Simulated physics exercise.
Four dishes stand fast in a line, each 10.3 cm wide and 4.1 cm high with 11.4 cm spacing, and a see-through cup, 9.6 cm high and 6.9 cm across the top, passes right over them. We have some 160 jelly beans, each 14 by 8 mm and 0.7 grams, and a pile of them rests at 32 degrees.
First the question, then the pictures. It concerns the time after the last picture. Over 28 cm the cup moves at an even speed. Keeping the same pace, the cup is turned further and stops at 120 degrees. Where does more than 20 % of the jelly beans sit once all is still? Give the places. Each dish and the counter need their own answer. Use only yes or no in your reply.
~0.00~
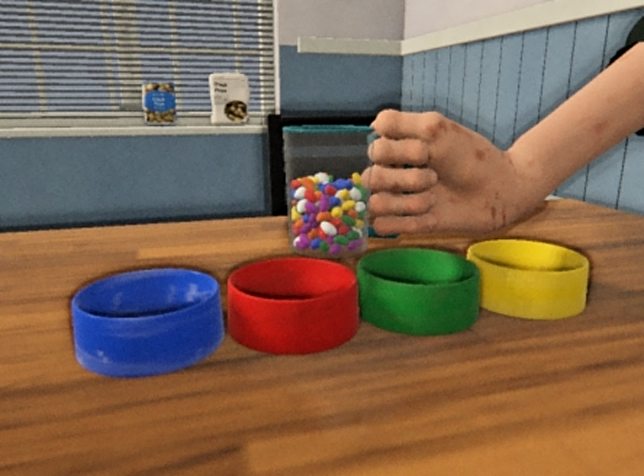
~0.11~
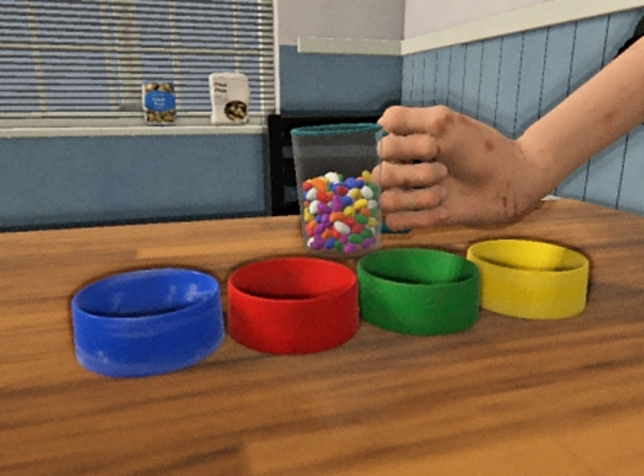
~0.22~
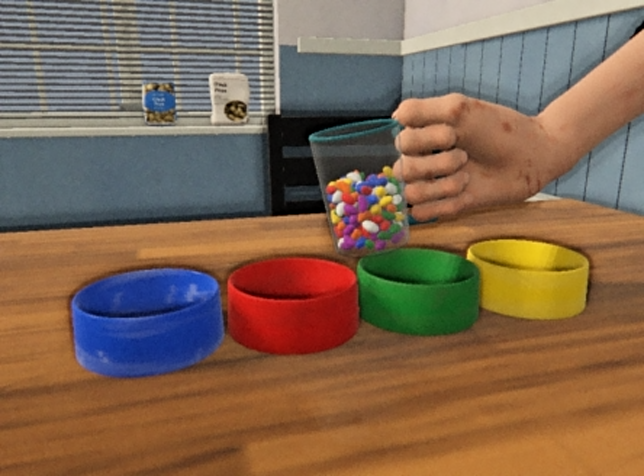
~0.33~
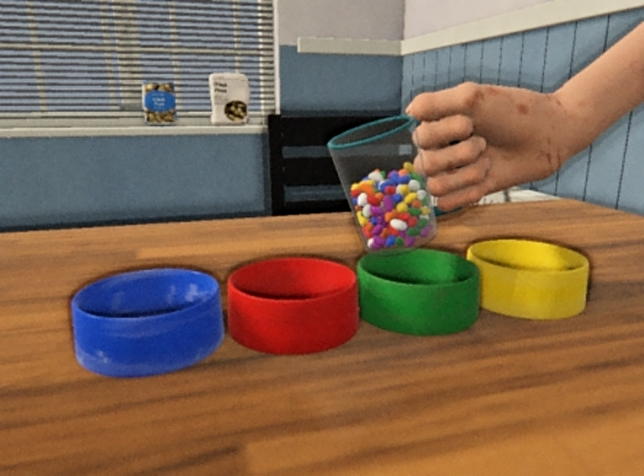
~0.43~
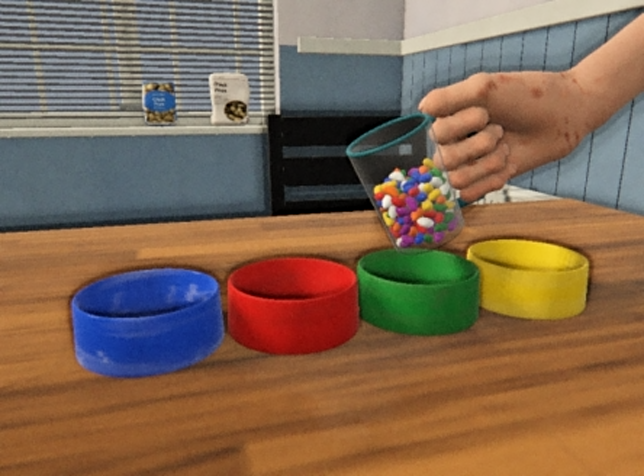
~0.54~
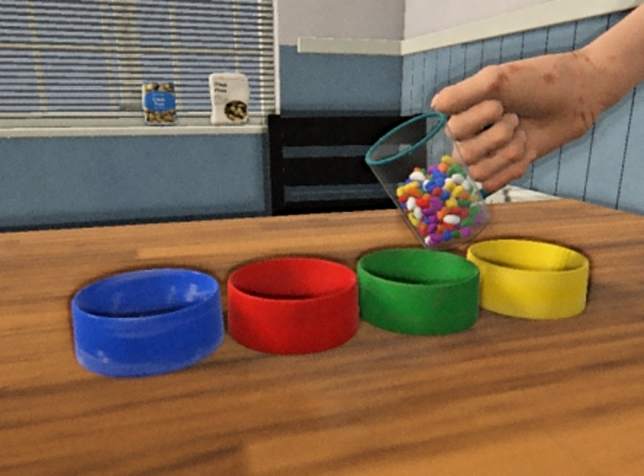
Red dish: No; blue dish: No; green dish: No; yellow dish: Yes; counter: No.
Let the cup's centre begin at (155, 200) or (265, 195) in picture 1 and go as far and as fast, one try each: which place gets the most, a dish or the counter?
The winner: Green; yellow.
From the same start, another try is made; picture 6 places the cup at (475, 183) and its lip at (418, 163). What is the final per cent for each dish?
In the end red holds 0, blue holds 0, green holds 0, yellow holds 100.
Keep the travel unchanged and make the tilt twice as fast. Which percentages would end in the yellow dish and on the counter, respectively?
In that case I'd put yellow at 40 and the counter at 10.
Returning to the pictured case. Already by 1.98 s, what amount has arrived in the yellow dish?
About 80 percent.
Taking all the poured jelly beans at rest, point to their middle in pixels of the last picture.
Approximately (531, 279) in the last picture.
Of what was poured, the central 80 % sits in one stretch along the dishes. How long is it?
It spans about 6 centimetres along the dishes.
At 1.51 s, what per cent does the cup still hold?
It works out to about 95 per cent of the load.
After 1.12 s, tilt 75 degrees; cup holds 100 %.
After 1.51 s, tilt 102 degrees; cup holds 95 %, yellow 5 %.
Then, at 1.98 s, tilt 120 degrees; cup holds 20 %, yellow 80 %.
In the end, at 2.5 s, red 0 %, blue 0 %, green 0 %, yellow 100 %, counter 0 %.
